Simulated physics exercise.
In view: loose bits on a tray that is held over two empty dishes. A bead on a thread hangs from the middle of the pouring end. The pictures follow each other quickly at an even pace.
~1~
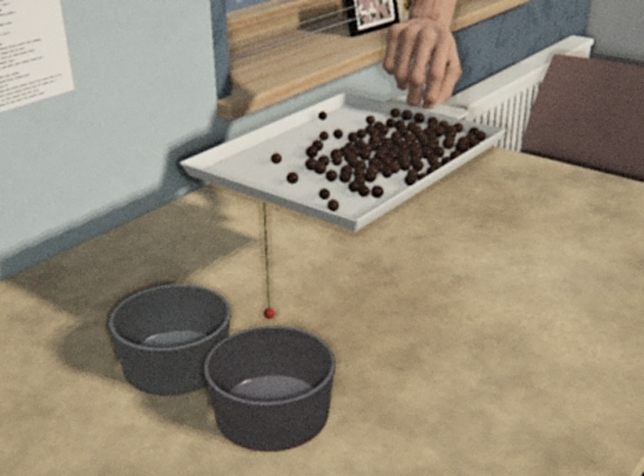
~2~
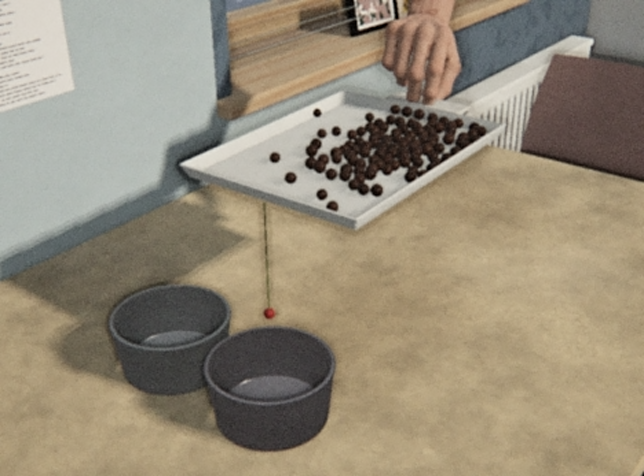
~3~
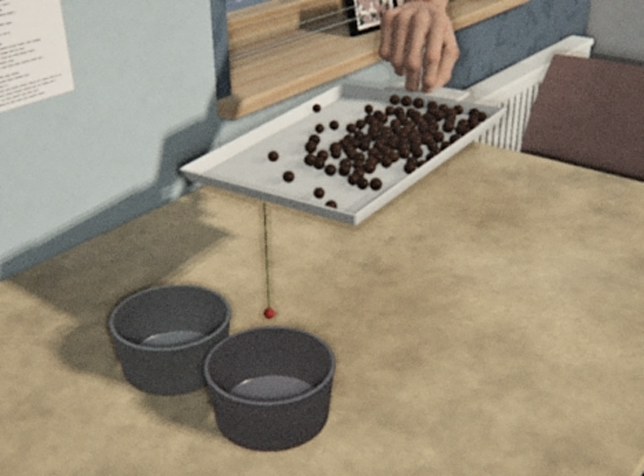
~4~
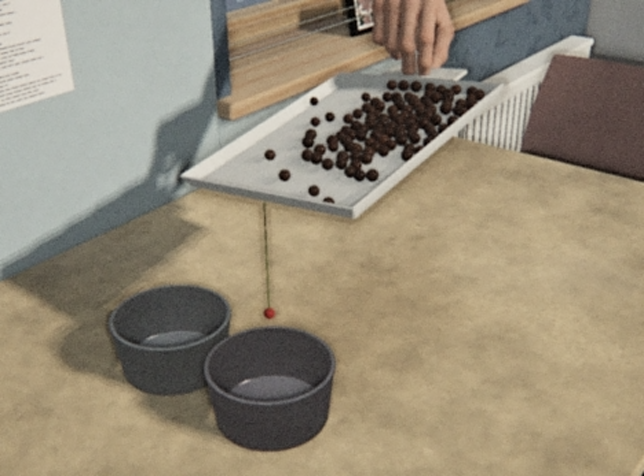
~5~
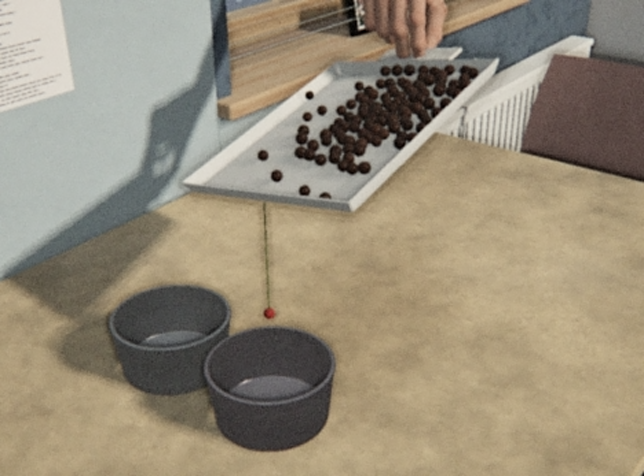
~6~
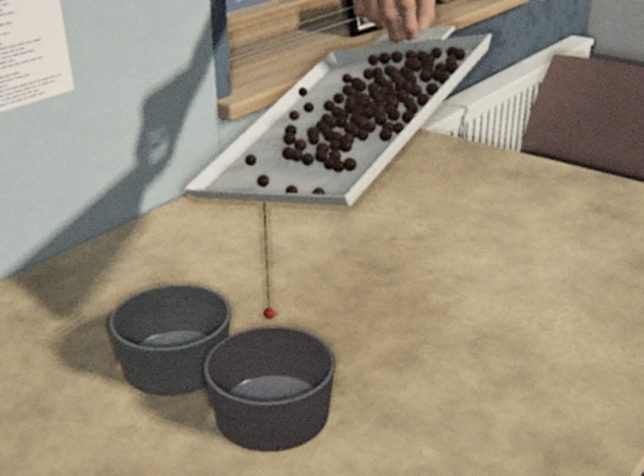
A hand raised the far end of a white tray above two dark, empty dishes, gradually steepening its slope, and the small dark brown balls on it shifted a little toward the lower left.
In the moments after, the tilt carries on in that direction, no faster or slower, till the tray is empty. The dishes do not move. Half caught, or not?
In the dishes lies more than half of it.
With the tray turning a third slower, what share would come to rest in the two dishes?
Roughly 70 in a hundred.
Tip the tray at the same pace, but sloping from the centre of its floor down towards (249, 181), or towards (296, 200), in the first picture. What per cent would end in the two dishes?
In turn 60 and 40 in a hundred.
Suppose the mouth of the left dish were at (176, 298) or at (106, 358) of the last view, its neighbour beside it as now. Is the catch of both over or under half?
One: Over half. Two: Under half.
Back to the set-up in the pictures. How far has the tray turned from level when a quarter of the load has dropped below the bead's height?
Near 65 degrees.
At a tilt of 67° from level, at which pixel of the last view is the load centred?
Around (164, 290).
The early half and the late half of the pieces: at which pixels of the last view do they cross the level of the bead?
First near (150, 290), later near (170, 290).
Soon, tray tipped steeply; a small part on the tray; about half in the left dish; a small part outside both; about a third in the air.
A while on, tray tipped past a quarter turn; most in the left dish; about a quarter outside both.
Towards the end, tray tipped past a quarter turn; most in the left dish; about a quarter outside both.
Finally, tray tipped past a quarter turn; none in the right dish; most in the left dish; about a quarter outside both.
